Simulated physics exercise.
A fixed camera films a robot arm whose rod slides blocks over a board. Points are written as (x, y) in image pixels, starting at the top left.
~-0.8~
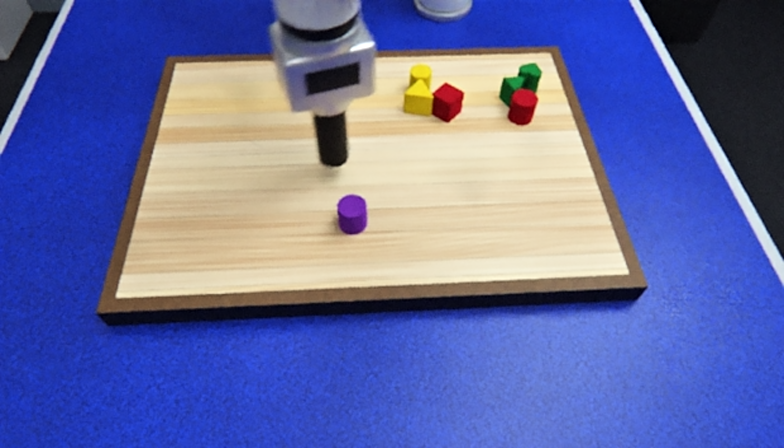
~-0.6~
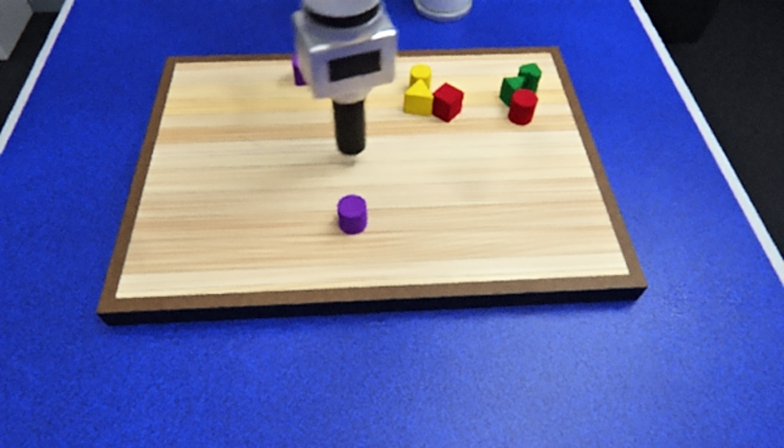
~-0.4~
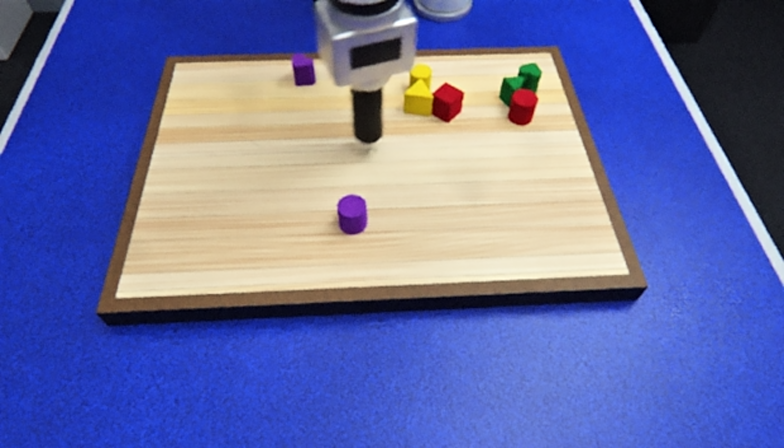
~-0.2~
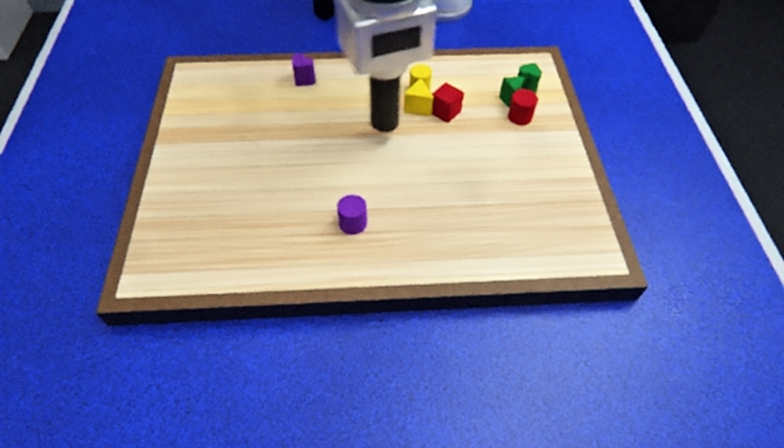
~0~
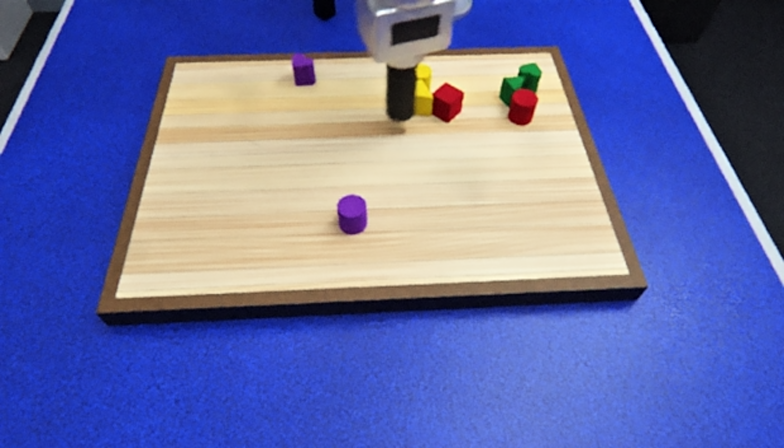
A pale wooden board with a brown rim lies on a bright blue surface, seen from above at an angle by a still camera. A purple cylinder sits near the middle, with yellow, red and green blocks grouped toward the upper right. A silver machine arm with a dark rod glides right and toward the far side, revealing a purple block, and partly covers the yellow pieces while every block stays put.
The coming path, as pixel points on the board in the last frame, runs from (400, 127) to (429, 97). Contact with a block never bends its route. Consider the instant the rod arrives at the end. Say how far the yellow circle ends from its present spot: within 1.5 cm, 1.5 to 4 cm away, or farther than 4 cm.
Moves 1.5 to 4 cm.
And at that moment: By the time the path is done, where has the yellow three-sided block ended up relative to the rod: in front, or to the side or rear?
Still in front.
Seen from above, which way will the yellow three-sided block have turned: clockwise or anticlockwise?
From the top, the block rotates clockwise.
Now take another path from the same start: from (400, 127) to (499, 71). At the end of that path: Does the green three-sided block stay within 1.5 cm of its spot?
Going by the path, yes.
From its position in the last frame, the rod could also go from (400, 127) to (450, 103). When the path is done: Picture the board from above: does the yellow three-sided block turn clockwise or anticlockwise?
Bird's-eye view: Counterclockwise.
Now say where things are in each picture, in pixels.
In the first frame, rod tip (334, 157); block tops, yellow three-sided block (420, 89); yellow circle (421, 70); red square block (448, 92).
In the second frame, rod (351, 145); blocks unchanged.
In the third frame, rod (368, 134); blocks unchanged.
In the fourth frame, rod (384, 123); blocks unchanged.
In the fifth frame, rod (400, 112); yellow three-sided block (420, 89); yellow circle (421, 70); red square block (448, 92).
What follows on the original path. Halfway along, rod (416, 96); yellow three-sided block (432, 80), turned 50° clockwise; yellow circle (422, 67).
At the end, rod (431, 82); yellow three-sided block (447, 67), turned 20° clockwise; yellow circle (426, 60); red square block (451, 92).
